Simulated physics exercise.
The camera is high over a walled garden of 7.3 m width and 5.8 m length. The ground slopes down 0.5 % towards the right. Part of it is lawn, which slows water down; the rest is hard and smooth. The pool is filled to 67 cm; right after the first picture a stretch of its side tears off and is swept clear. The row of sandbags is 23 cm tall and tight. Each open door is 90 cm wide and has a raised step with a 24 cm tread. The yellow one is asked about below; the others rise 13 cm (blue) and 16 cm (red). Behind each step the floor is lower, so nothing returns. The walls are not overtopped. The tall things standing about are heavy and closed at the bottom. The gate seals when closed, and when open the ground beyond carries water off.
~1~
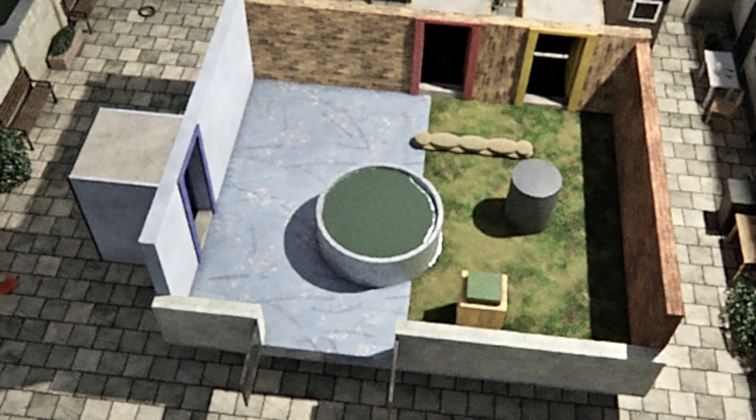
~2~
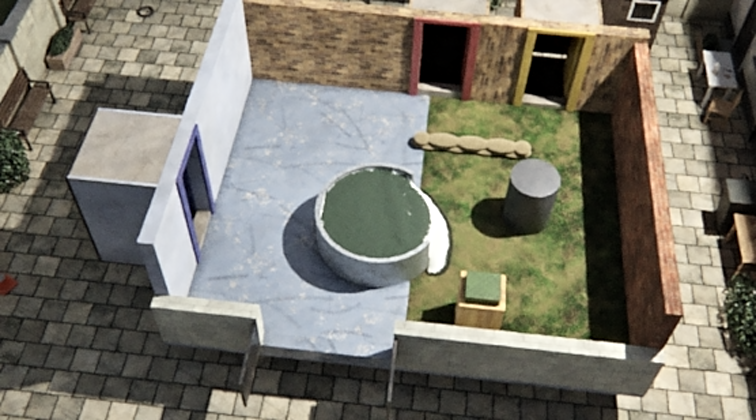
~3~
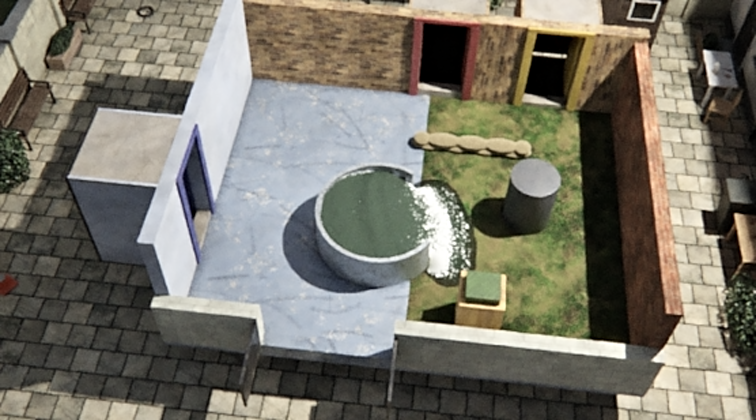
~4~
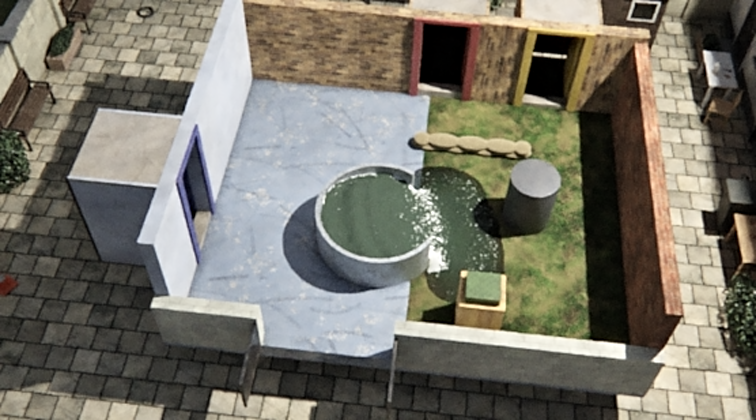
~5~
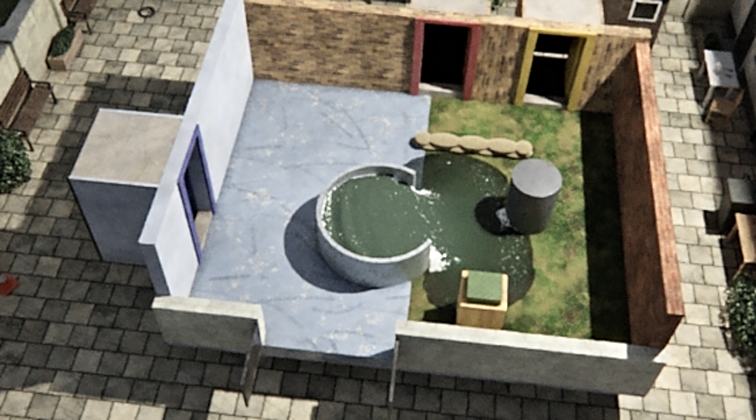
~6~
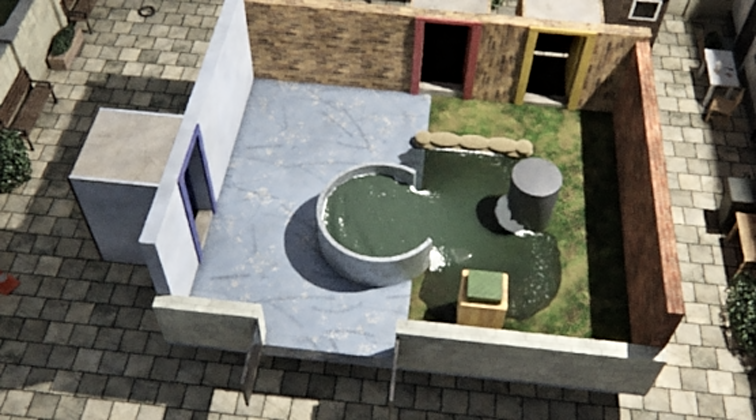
Dark green water bursts through the right side of a round pool in a walled garden, spreads across the lawn past a row of sandbags and a wooden box, and flows around a grey cylinder as the pool's level drops.
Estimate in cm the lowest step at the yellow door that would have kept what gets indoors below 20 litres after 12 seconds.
Some 6.5 cm above the ground.
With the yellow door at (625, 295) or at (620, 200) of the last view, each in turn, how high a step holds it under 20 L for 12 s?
About 15 and 11.0 cm.
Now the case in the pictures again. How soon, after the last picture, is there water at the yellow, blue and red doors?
Yellow 2.4 s, blue 6.0 s, red 5.5 s.
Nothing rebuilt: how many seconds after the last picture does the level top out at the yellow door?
Around 6.5 s.
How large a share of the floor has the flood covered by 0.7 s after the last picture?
Some 25 per cent of it.
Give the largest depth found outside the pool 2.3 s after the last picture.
About 28 cm.
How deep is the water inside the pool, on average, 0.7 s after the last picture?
About 34 cm.
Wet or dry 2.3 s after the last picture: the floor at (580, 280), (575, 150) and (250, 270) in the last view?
In that order: Wet, under water, not reached.
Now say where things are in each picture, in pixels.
The pool at (380, 213) is whole and still, 67 cm deep; the yellow door at (554, 70) is dry, in the first frame.
The front is at (445, 265), 0.3 m from the gap at (434, 223); 0.4 m2 of floor is wet, 67 cm left at the back, in the second frame.
Water pours out at (434, 224) and has run 0.7 m, to a hidden place; about 10 cm deep outside, 67 cm at the back, in the third frame.
The front is at (474, 183), 1.2 m from the gap at (434, 226); 3.0 m2 of floor is wet, 66 cm left at the back, in the fourth frame.
The front is at (501, 178), 1.7 m from the gap at (435, 225); 5.0 m2 of floor is wet, 59 cm left at the back, in the fifth frame.
Water pours out at (435, 225) and has run 2.2 m, to a hidden place; about 5 cm deep outside, 56 cm at the back; the yellow door at (554, 69), 3.9 m from the gap, is still 1.7 m from the nearest water, in the sixth frame.
Then, 0.7 s after the last picture water covers 25 % of the floor, deepest (38 cm) near (497, 222); it has not reached the yellow door.
Then, 2.3 s after the last picture water covers 45 % of the floor, deepest (28 cm) near (627, 351); it has not reached the yellow door.
Then, 11.3 s after the last picture water covers 95 % of the floor, deepest (8 cm) near (611, 146); 8 cm at the yellow door, 1 litre in over its 9 cm step.
At the yellow door as built, the water peaked near 10 cm, 6.7 s after the last picture.
With a step of 5.5 cm, 41 litres would have come in within the 12 s; with 7.5 cm, 10 litres. So under 20 litres takes about 6.5 cm.
